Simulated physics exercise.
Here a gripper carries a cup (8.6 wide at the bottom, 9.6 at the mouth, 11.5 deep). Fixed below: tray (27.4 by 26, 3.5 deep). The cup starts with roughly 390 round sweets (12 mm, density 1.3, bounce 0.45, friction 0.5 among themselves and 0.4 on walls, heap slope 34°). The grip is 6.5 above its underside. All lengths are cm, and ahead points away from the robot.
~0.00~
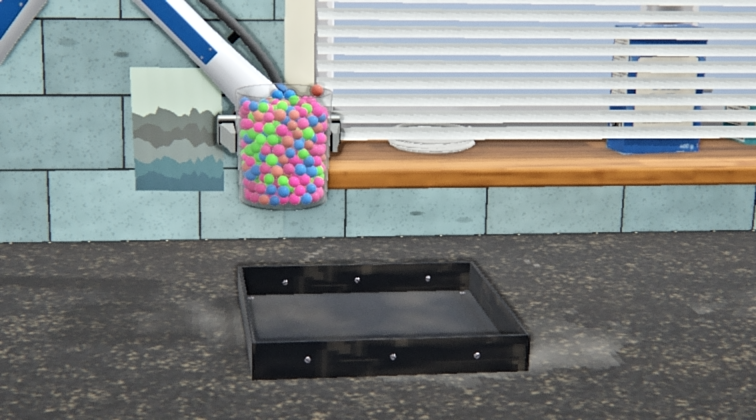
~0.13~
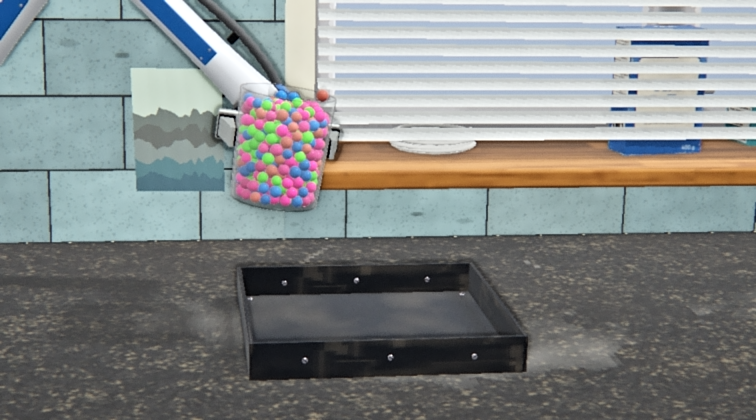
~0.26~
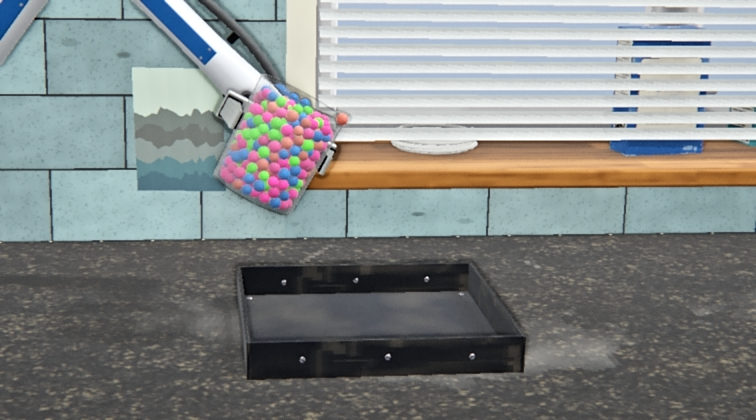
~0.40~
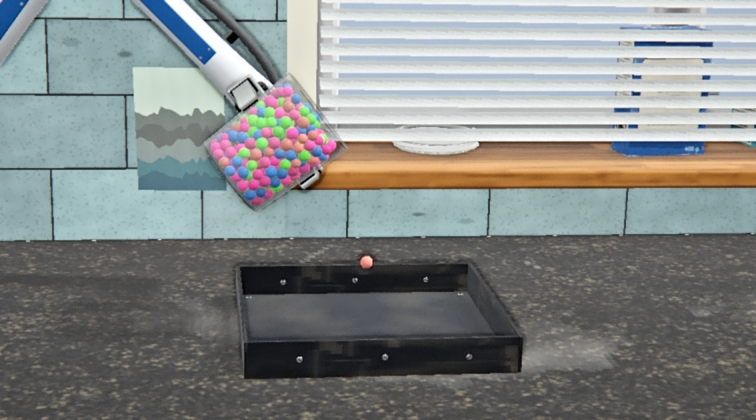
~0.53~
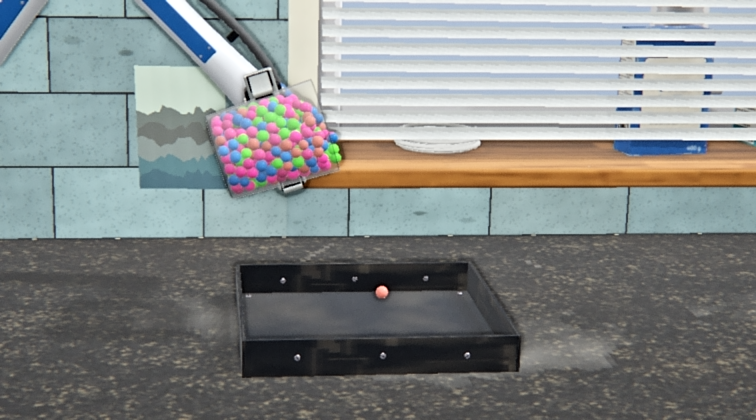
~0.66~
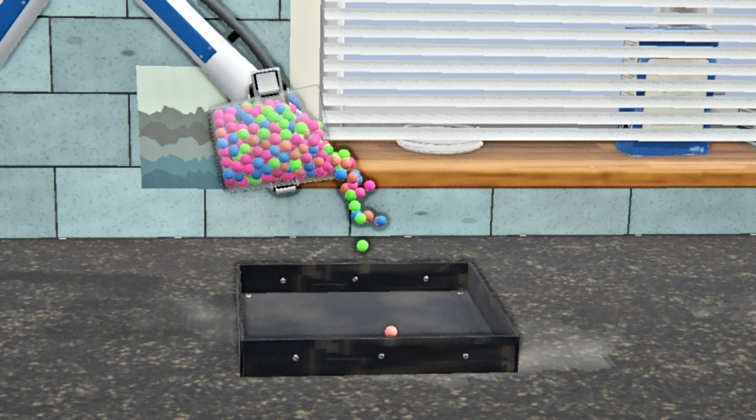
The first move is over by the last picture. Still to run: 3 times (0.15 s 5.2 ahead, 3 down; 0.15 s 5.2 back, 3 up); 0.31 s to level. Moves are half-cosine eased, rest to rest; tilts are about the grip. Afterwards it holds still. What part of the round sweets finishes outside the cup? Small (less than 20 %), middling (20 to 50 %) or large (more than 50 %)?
Share outside the cup: Large (more than 50 %).
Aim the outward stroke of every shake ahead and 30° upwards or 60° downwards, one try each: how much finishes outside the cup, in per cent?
Some 90 and 35 per cent.
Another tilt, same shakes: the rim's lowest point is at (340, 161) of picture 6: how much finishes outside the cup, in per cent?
About 35 per cent.
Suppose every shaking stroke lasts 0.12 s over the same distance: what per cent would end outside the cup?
It would be near 65 per cent.
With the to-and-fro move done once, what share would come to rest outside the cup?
Then about 40 per cent.
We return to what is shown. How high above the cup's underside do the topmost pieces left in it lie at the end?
About 7.0 cm.
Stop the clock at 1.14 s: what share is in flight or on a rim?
Roughly 1 per cent.
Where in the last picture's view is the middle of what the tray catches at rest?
Around (417, 321).
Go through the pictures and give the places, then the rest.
The first picture shows cup middle at (284, 148), level; upper third of the load around (285, 117), from x 245 to 325, top at y 90; 393 in the cup.
The second picture shows cup middle at (281, 148), tilted 8° forward; upper third of the load around (284, 118), from x 240 to 325, top at y 95.
The third picture shows cup middle at (277, 147), tilted 28° forward; upper third of the load around (282, 120), from x 225 to 340, top at y 90; 392 in the cup, 1 in flight or on a rim.
The fourth picture shows cup middle at (273, 145), tilted 52° forward; upper third of the load around (281, 122), from x 215 to 365, top at y 90; 392 in the cup, 1 in flight or on a rim.
The fifth picture shows cup middle at (271, 142), tilted 72° forward; upper third of the load around (275, 122), from x 215 to 380, top at y 100; 392 in the cup, 1 in the tray.
The sixth picture shows cup middle at (270, 141), tilted 80° forward; upper third of the load around (265, 125), from x 220 to 390, top at y 105; 378 in the cup, 1 in the tray, 14 in flight or on a rim.
By 1.14 s, tilted 80° forward, highest piece 20 above the table; 241 in the cup, 147 in the tray, 5 in flight or on a rim.
By 1.63 s, tilted 71° forward, highest piece 21 above the table; 219 in the tray, 153 in the cup, 21 in flight or on a rim.
By 2.07 s, level, highest piece 22 above the table; 244 in the tray, 149 in the cup.
By 3.12 s, level, highest piece 22 above the table; 244 in the tray, 149 in the cup.
Final count, 244 in the tray, 149 in the cup. That is 62 % outside the cup.
